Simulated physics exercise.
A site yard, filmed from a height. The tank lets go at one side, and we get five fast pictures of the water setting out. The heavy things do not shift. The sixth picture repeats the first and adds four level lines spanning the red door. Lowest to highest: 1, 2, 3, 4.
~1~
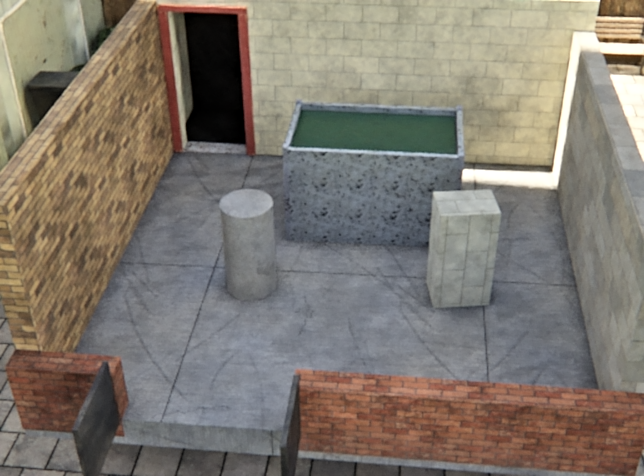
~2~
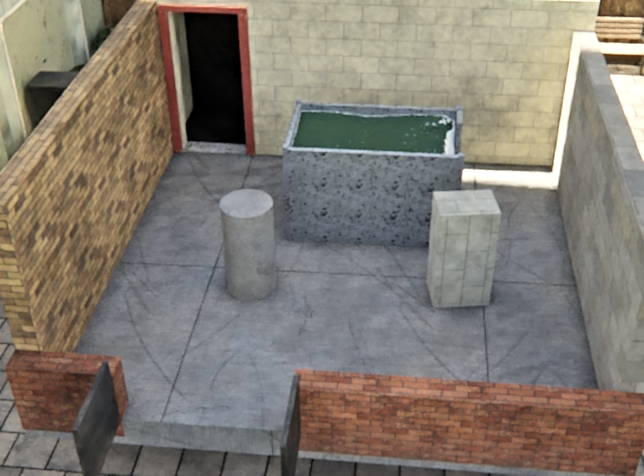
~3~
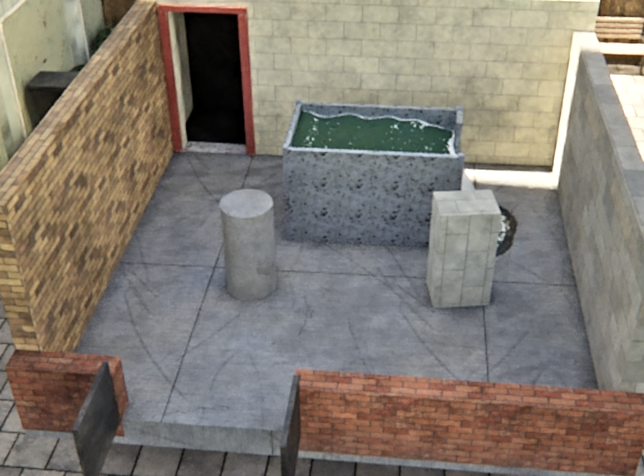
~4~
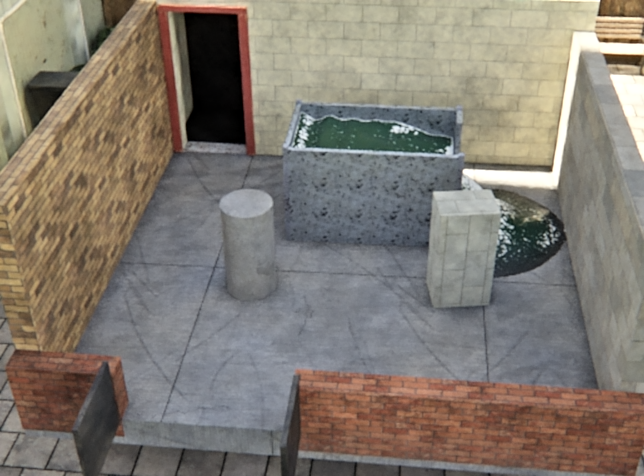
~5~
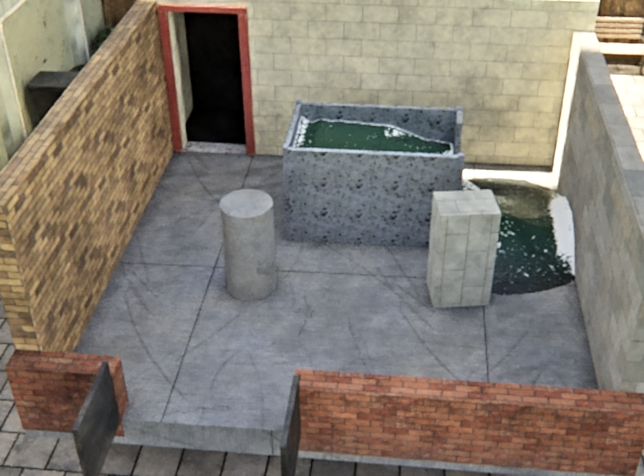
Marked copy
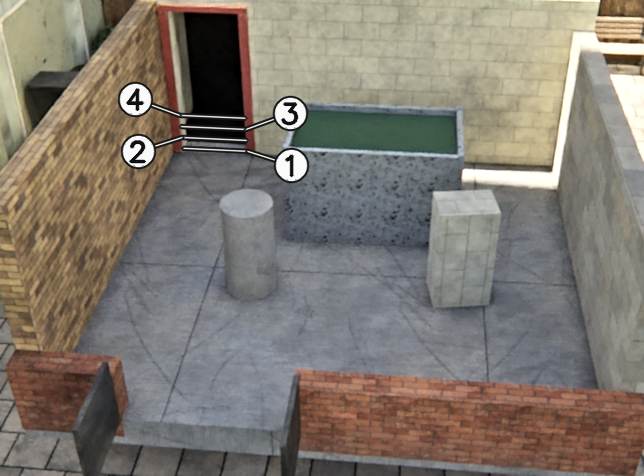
In this clip, green water in a speckled stone tank begins to ripple and its level lowers, while water emerges behind the rectangular block at right and spreads across the grey paved yard to the right-hand wall.
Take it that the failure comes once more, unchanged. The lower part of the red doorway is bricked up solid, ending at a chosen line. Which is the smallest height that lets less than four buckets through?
Use height 2.
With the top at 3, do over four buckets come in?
No, not at all.
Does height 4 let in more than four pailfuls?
No, that is safe.
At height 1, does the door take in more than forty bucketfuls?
No.
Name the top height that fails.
1 it is.
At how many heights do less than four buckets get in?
Three of the four.
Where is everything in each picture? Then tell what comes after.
Water in the tank at rest, its middle at (376, 134); foot of the red doorway at (215, 153); open gate at (207, 359).
Water covers 1 % of the ground, its front hidden from here.
Water covers 3 % of the ground, its front hidden from here.
Water covers 8 % of the ground and shows as far out as (557, 224).
Water covers 13 % of the ground and shows as far out as (572, 272).
On the marked copy, 1 at (215, 149); 2 at (214, 138); 3 at (213, 127); 4 at (212, 116); from the bottom up 1, 2, 3, 4.
For height 1, some 20 bucketfuls get in.
For height 2, a bucket or two gets in.
For height 3, nothing gets over.
For height 4, nothing gets over.
